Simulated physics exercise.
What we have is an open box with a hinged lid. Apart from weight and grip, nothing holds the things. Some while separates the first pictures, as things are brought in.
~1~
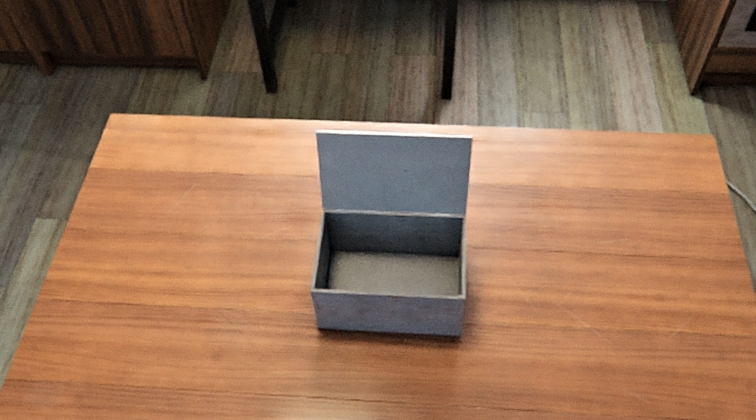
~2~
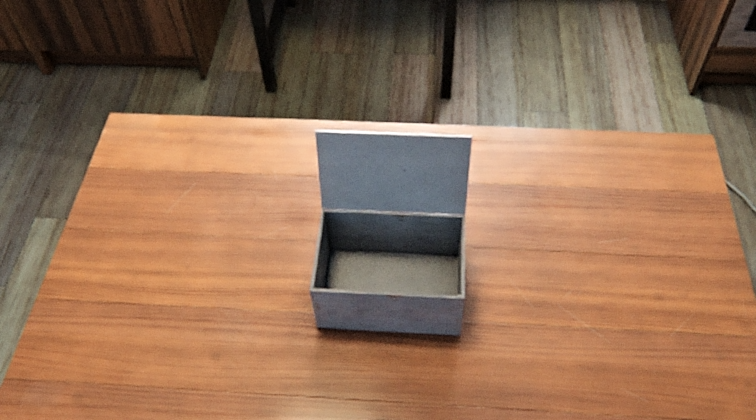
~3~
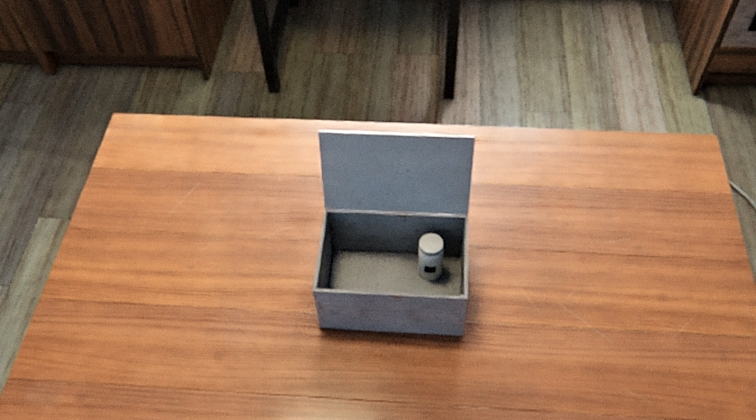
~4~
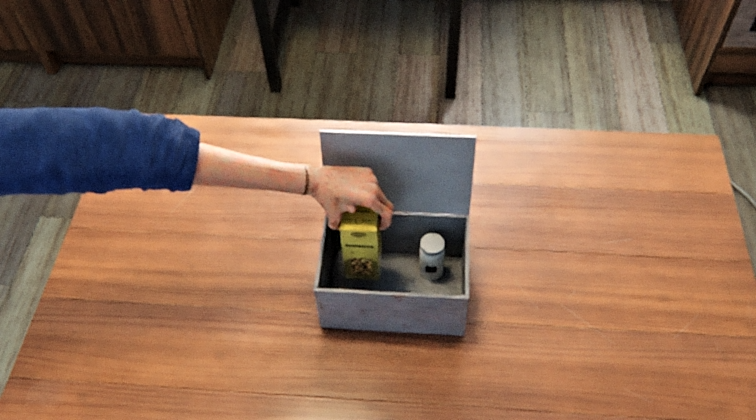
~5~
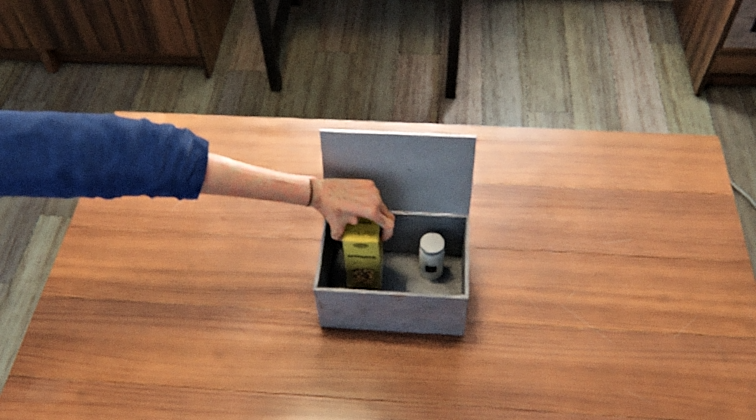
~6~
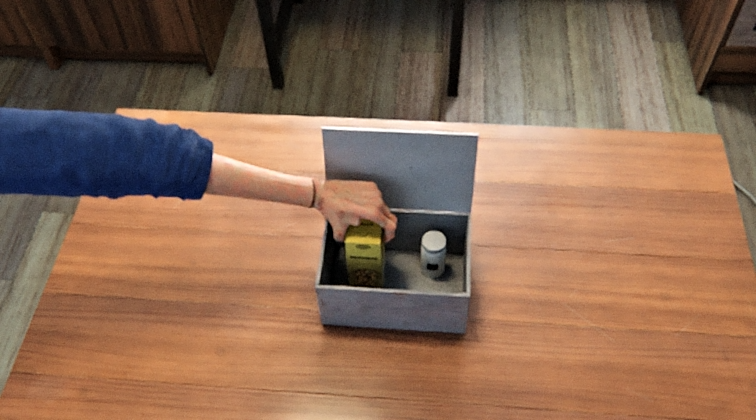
A hand in a blue sleeve lowering a yellow carton into an open grey box, left of a small white shaker.
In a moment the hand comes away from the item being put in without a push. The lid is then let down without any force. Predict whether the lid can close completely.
Lid blocked.
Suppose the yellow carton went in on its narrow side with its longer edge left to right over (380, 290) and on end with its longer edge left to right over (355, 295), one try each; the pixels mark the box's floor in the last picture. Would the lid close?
On the first try the lid comes fully down; on the second it remains open.
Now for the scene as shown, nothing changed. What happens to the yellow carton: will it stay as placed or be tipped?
Simply put, it remains unturned.
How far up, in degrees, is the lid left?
Roughly 40°.
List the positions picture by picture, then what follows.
In the first frame, the last thing is not in view yet.
In the second frame, the last thing is not in view yet.
In the third frame, the last thing is not in view yet; white shaker (431, 257).
The fourth frame shows coming down; yellow carton (362, 242); white shaker (432, 257).
The fifth frame shows coming down; yellow carton (364, 253); white shaker (432, 257).
The sixth frame shows put in, still held; yellow carton (366, 254); white shaker (433, 255).
Then, 1.00 s after the last picture, lid starting down.
Then, 1.40 s after the last picture, lid 69° above the rim.
Then, 1.70 s after the last picture, lid 46° above the rim.
At rest, lid 39° above the rim; both in place. Seen from the same camera at the end, yellow carton near (366, 254).
